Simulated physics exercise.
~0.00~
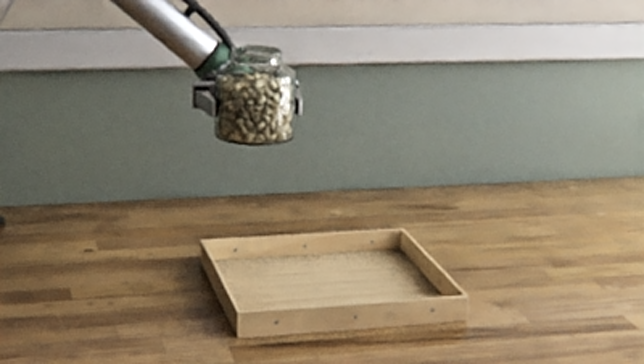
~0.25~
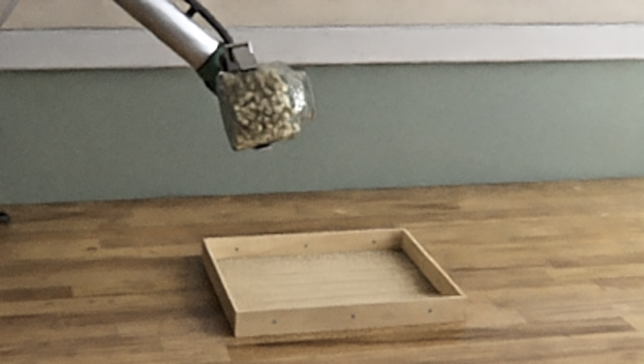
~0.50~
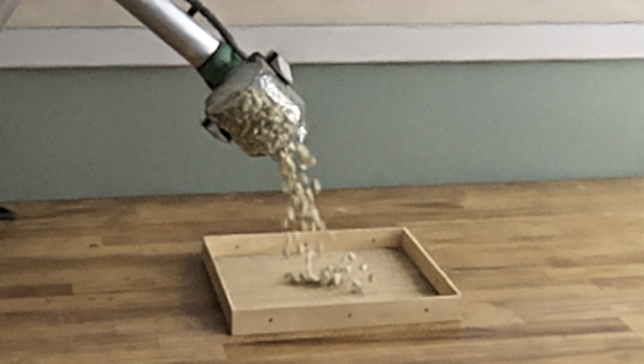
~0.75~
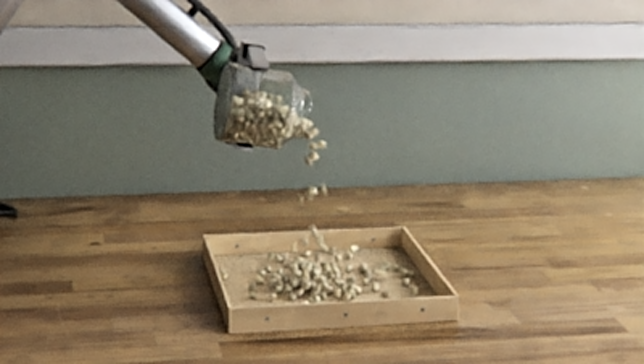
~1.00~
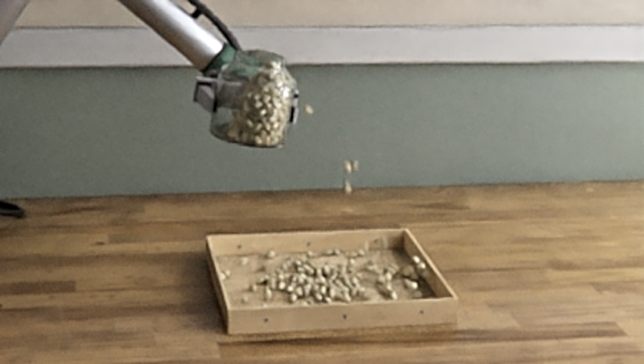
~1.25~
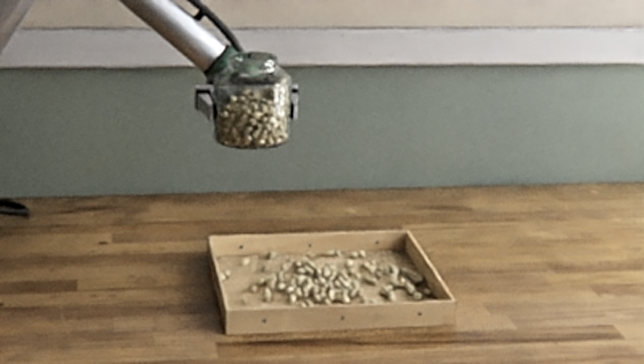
The clip shows a robotic arm tipping a clear jar of pale dried beans above a shallow wooden tray on a table, pouring some out before turning the jar upright again, with beans scattered across the tray and many still in the jar.
